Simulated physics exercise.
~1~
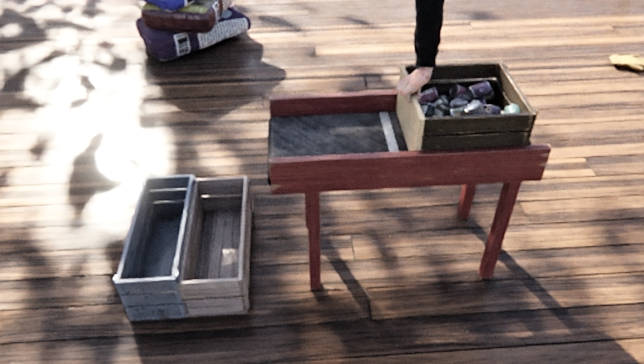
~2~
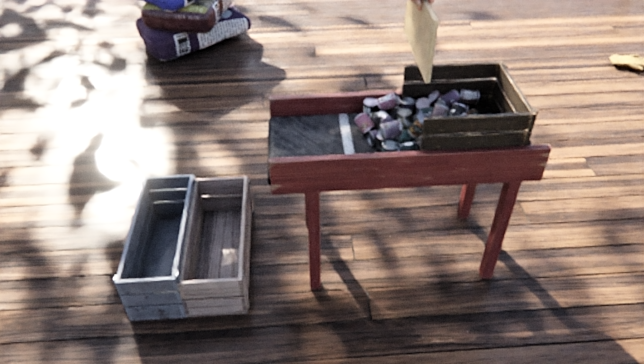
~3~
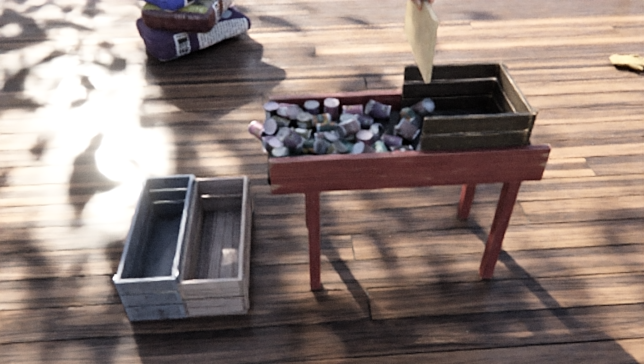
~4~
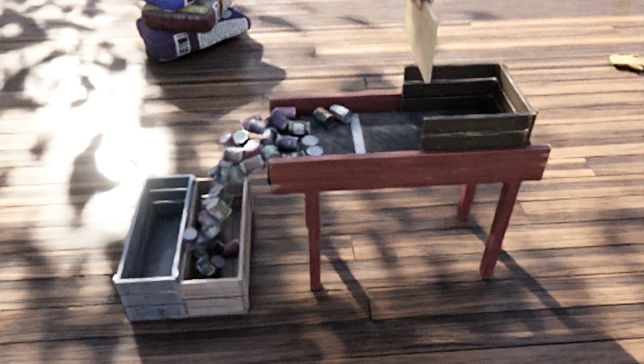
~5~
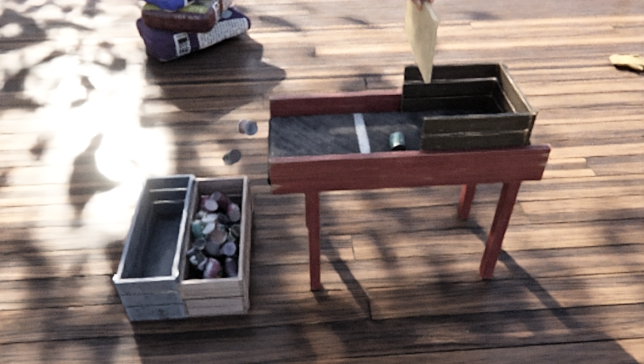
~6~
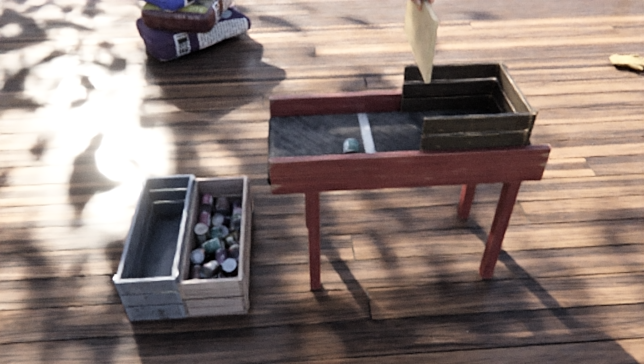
On a sunlit wooden deck, a raised gate frees tins that slide left into the wooden bin.
